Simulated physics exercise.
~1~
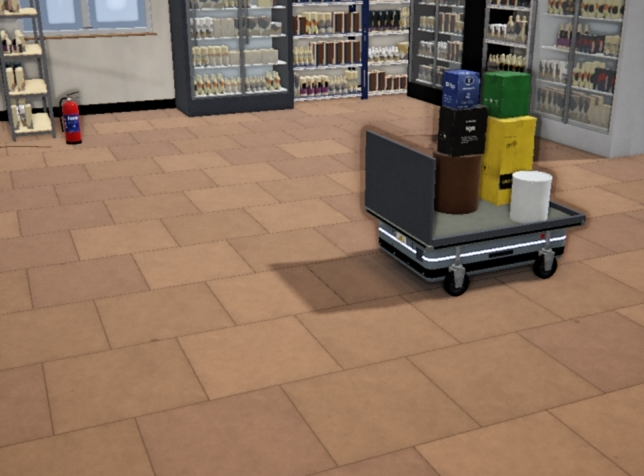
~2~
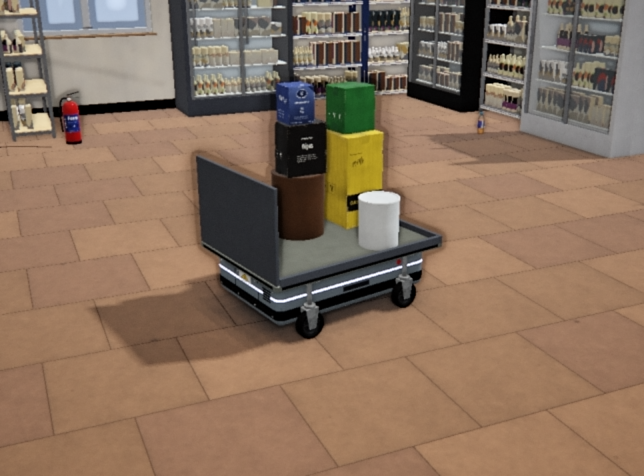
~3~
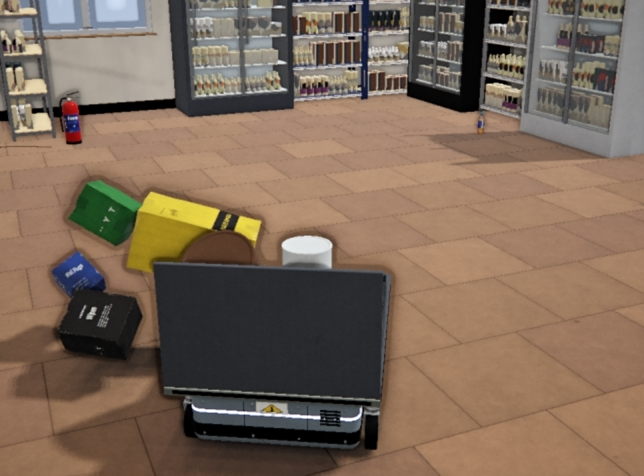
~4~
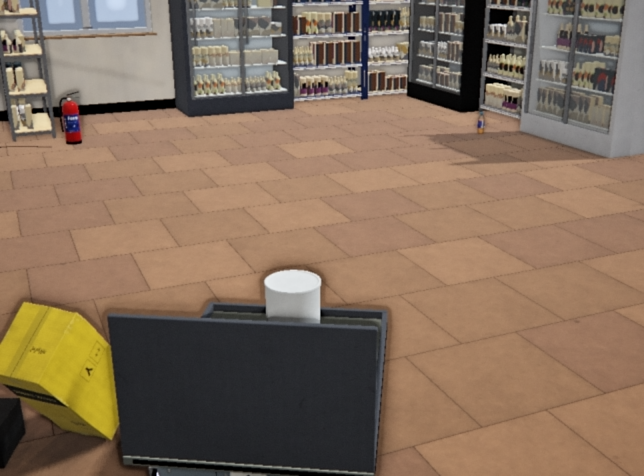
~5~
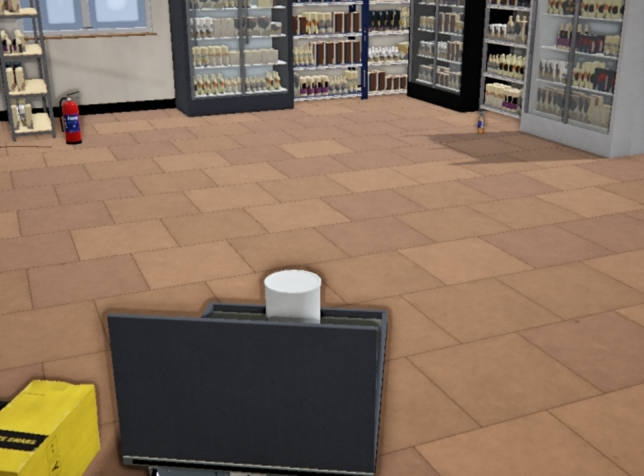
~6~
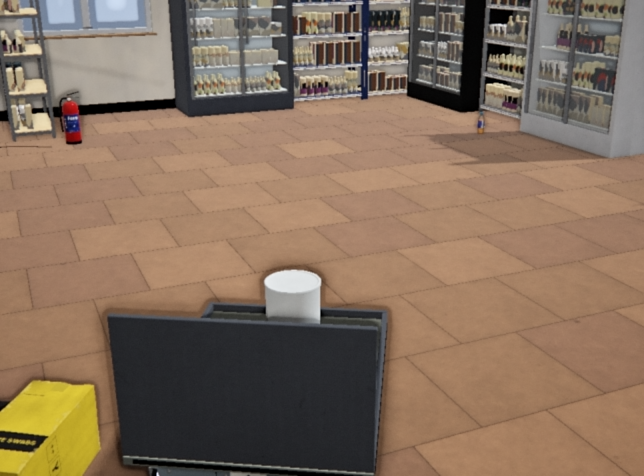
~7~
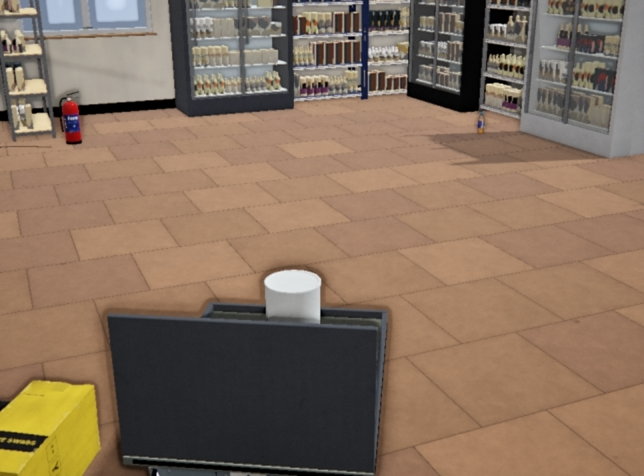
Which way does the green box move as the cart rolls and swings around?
The green box moves to the left, first riding on the cart and then tumbling off its left side.
